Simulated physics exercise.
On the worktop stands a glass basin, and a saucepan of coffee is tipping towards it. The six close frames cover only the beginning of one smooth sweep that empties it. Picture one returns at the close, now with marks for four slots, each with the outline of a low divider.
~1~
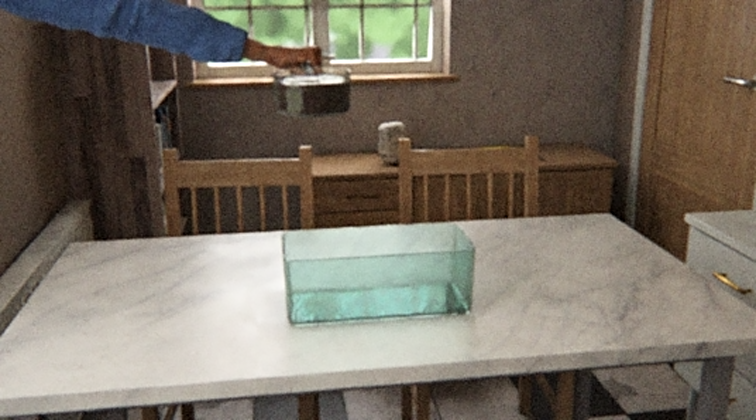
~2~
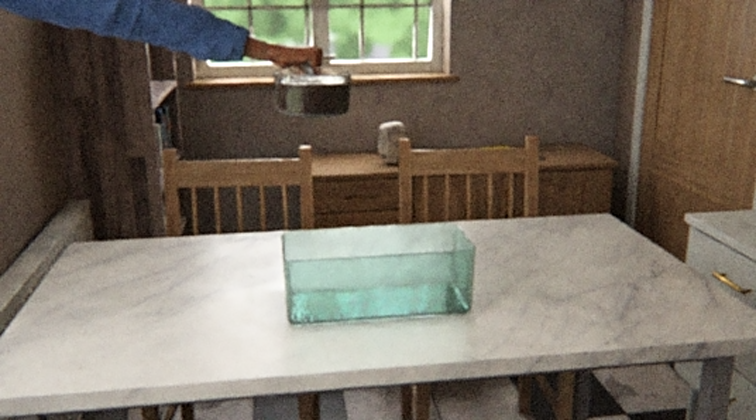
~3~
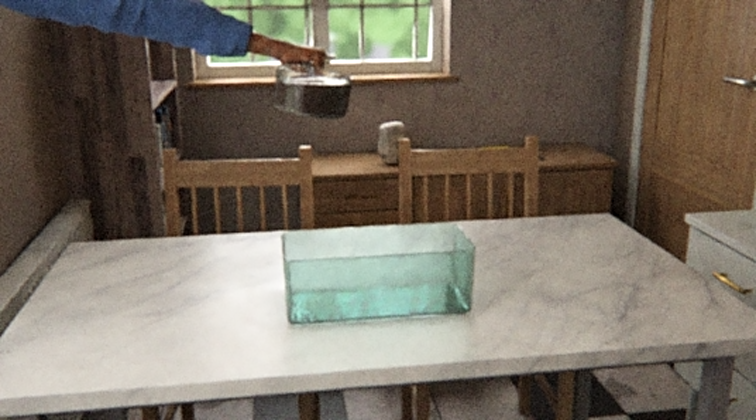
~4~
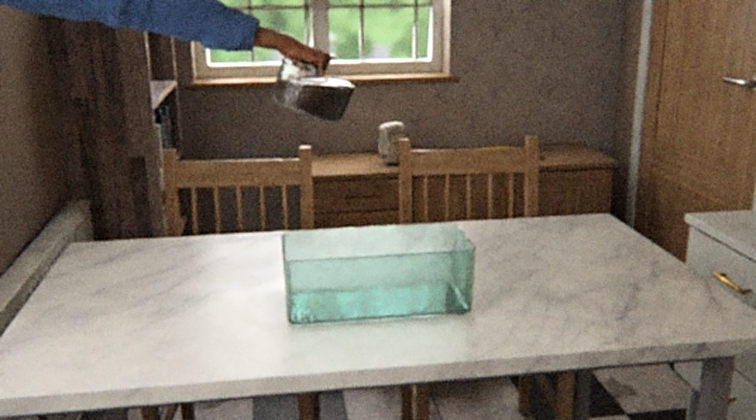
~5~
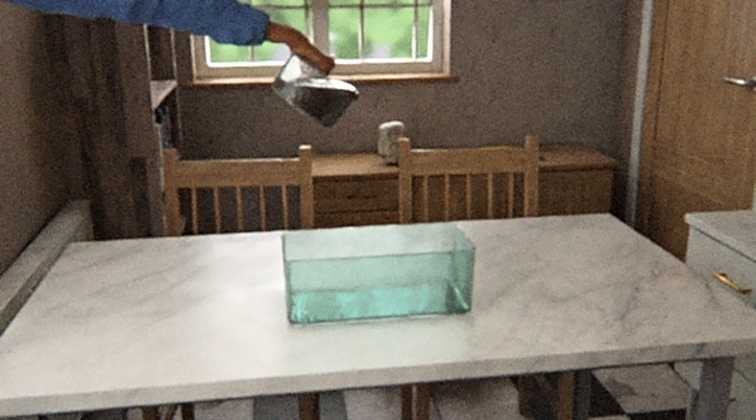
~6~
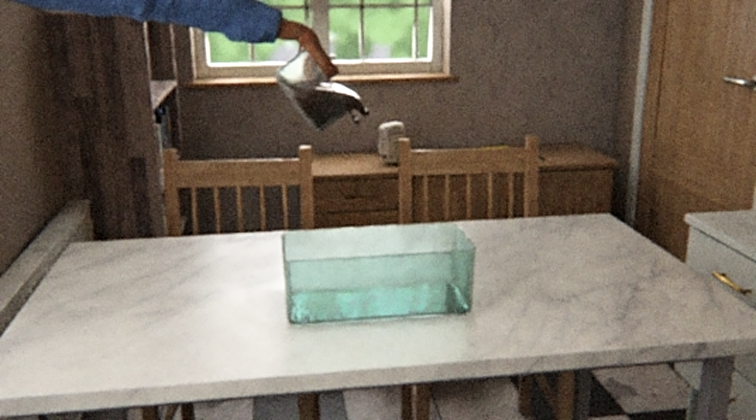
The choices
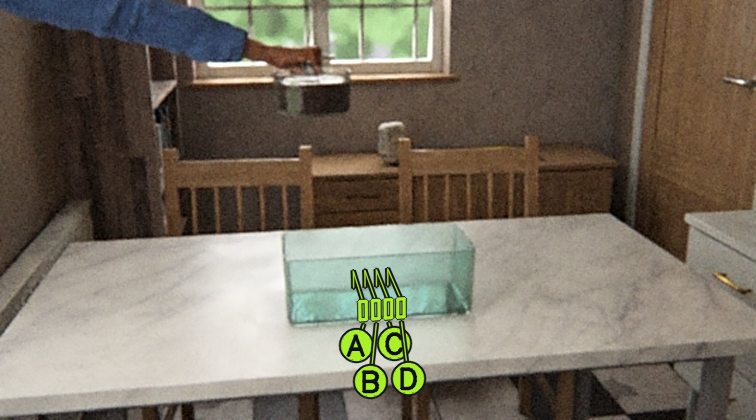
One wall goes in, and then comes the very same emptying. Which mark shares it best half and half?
Place D.
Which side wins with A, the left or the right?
The right side.
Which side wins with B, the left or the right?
The right side.
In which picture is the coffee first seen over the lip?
In picture 5.
On the marked copy, A at (363, 324); B at (376, 323); C at (388, 322); D at (401, 321).
Choosing A, about 14 % ends left of the wall and 80 % right of it; 7 % is lost outside.
Choosing B, about 19 % ends left of the wall and 75 % right of it; 6 % is lost outside.
Choosing C, about 35 % ends left of the wall and 61 % right of it; 5 % is lost outside.
Choosing D, about 50 % ends left of the wall and 46 % right of it; 5 % is lost outside.
